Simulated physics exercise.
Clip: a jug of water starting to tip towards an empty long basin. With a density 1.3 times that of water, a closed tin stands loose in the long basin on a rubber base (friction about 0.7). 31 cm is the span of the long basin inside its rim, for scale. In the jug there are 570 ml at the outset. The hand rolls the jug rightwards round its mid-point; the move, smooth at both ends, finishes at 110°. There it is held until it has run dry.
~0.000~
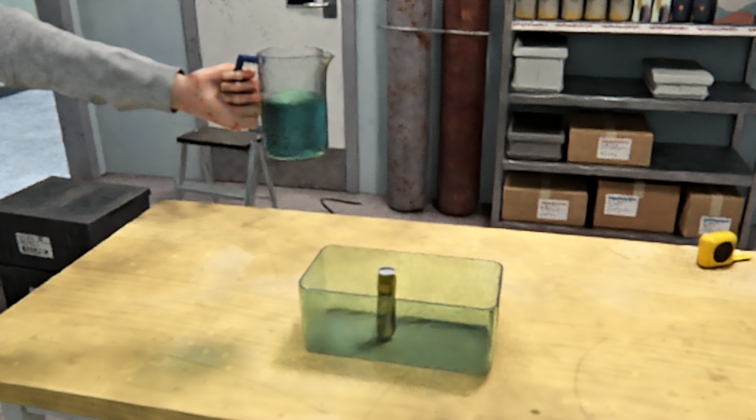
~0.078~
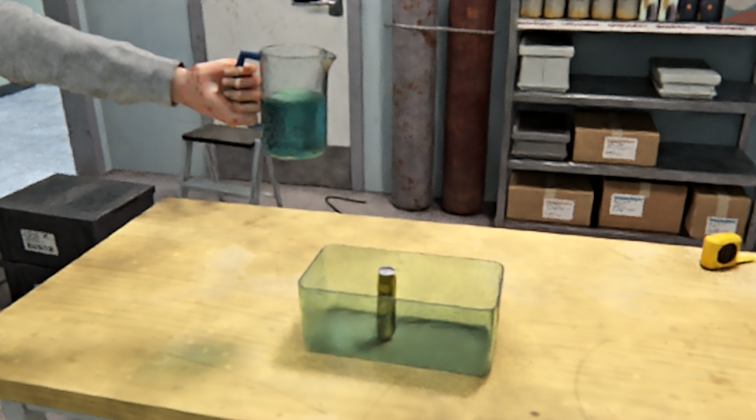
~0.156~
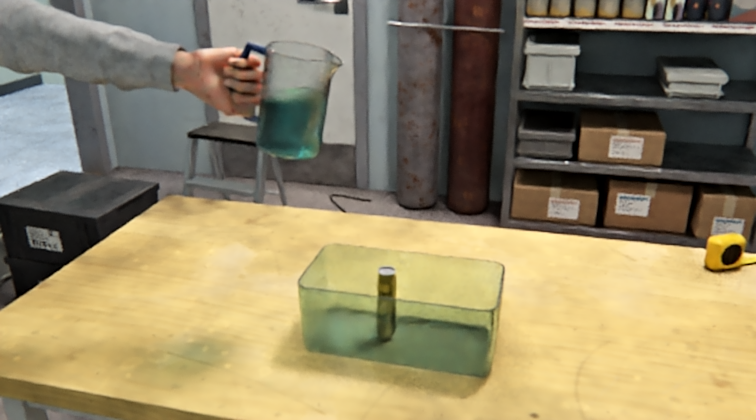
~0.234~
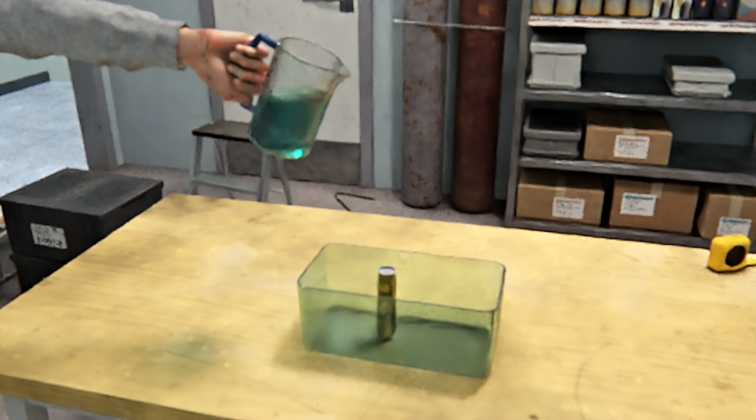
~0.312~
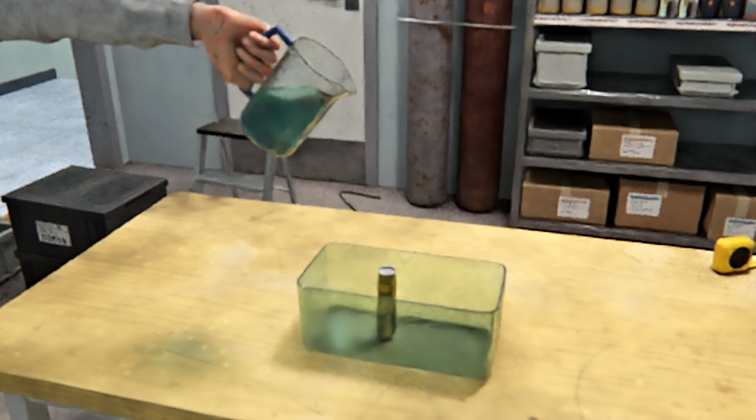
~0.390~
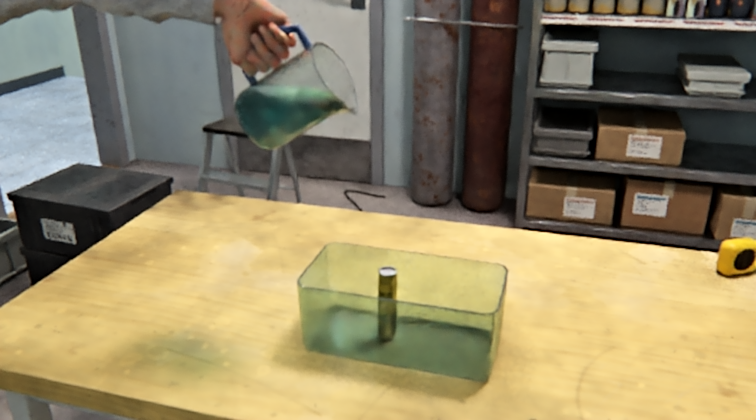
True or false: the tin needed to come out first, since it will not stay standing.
False.
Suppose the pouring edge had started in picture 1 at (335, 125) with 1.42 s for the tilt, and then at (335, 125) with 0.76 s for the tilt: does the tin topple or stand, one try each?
Try 1: Tipped over; try 2: Tipped over.
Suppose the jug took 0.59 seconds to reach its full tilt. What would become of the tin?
In that case the tin stays vertical.
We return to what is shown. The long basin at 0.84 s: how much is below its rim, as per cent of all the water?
It works out near 44 per cent.
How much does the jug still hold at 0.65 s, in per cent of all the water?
About 66 percent.
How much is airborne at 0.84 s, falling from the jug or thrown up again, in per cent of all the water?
Around 38 per cent of the liquid is in flight.
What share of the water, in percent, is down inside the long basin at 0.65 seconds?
Fraction in basin: Approx. 1%.
Then, 0.65 s in, the tilt is 105° and 66 per cent is still to pour; the tin stands where it began.
Then, 0.84 s in, the tilt is 110° and 19 per cent is still to pour; the tin stands where it began.
Then, 1.04 s in, the tilt is 110° and 2 per cent is still to pour; the tin stands where it began.
Then, 1.26 s in, the tilt is 110° and 0 per cent is still to pour; the tin stands where it began.
Finally, the tin stands where it began.
